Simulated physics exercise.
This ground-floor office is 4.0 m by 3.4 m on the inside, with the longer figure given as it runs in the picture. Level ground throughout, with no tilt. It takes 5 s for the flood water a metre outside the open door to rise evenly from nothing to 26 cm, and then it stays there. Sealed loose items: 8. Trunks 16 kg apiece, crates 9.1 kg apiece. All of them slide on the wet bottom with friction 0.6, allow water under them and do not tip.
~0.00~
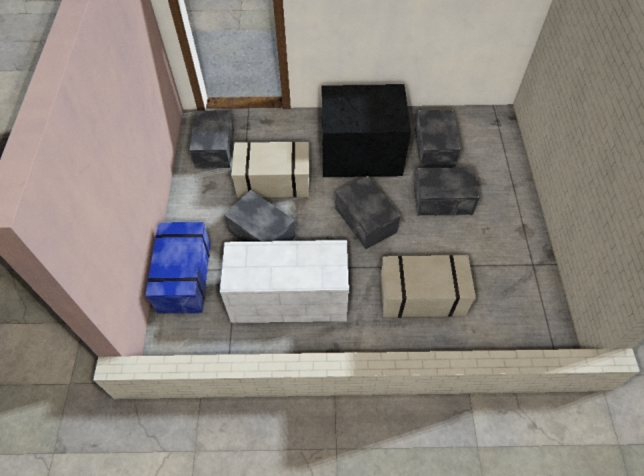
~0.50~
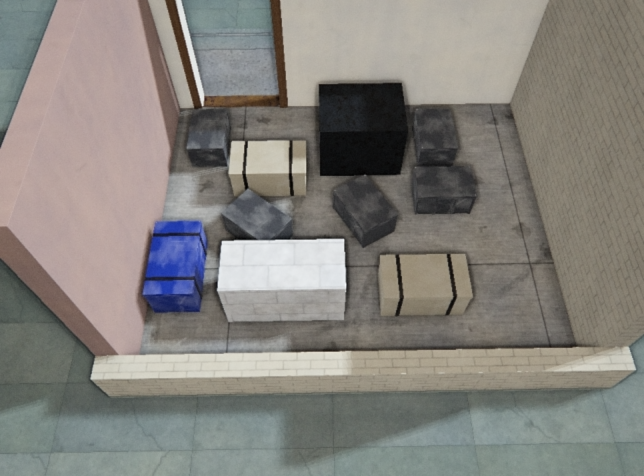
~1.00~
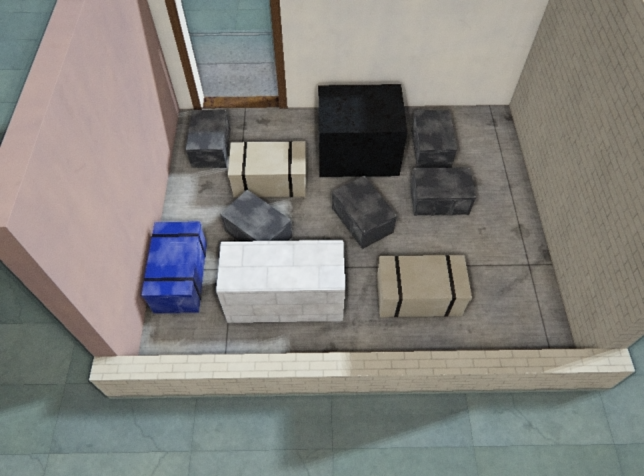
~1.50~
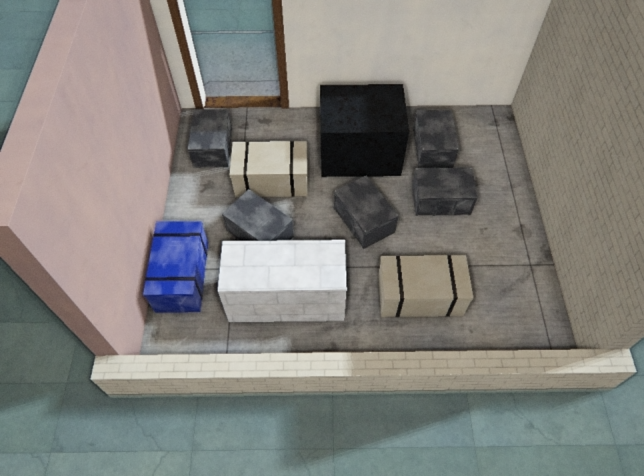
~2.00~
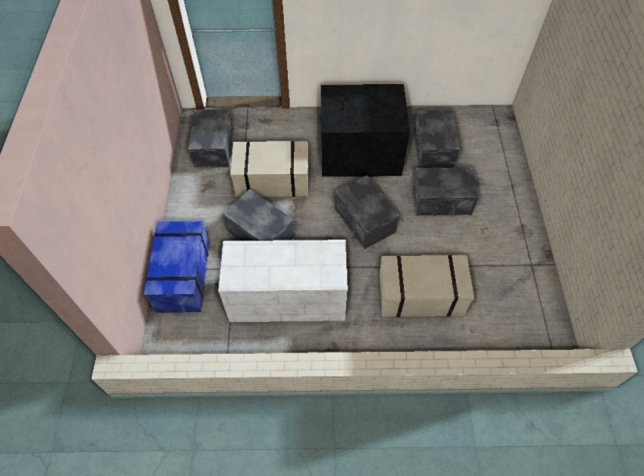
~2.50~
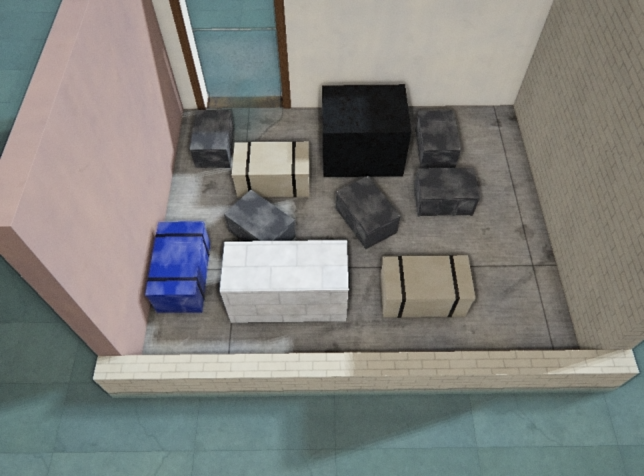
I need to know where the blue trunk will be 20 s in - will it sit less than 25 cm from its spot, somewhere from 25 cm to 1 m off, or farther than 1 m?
Movement: Limited.
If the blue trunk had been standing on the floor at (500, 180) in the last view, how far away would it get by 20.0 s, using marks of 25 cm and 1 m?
In that run it wanders a bit.
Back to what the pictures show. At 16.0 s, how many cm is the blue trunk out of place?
Close to 60 cm.
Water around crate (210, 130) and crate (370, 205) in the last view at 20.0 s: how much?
Some 20 cm at the first, some 21 cm at the second.
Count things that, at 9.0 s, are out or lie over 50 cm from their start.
The answer is 7.
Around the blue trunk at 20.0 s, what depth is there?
Roughly 25 cm.
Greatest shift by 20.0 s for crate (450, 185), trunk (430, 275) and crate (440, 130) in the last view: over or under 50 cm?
Result, in order: Bigger / bigger / not bigger.
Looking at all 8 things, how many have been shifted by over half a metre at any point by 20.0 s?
7.
After 4.0 s the blue trunk is near (176, 257), 0.0 m from its start, aground; 0 afloat.
After 9.0 s the blue trunk is near (197, 304), 0.6 m from its start, afloat; 6 afloat.
After 16.0 s the blue trunk is near (196, 303), 0.6 m from its start, afloat; 8 afloat.
After 20.0 s the blue trunk is near (194, 299), 0.6 m from its start, afloat; 8 afloat.
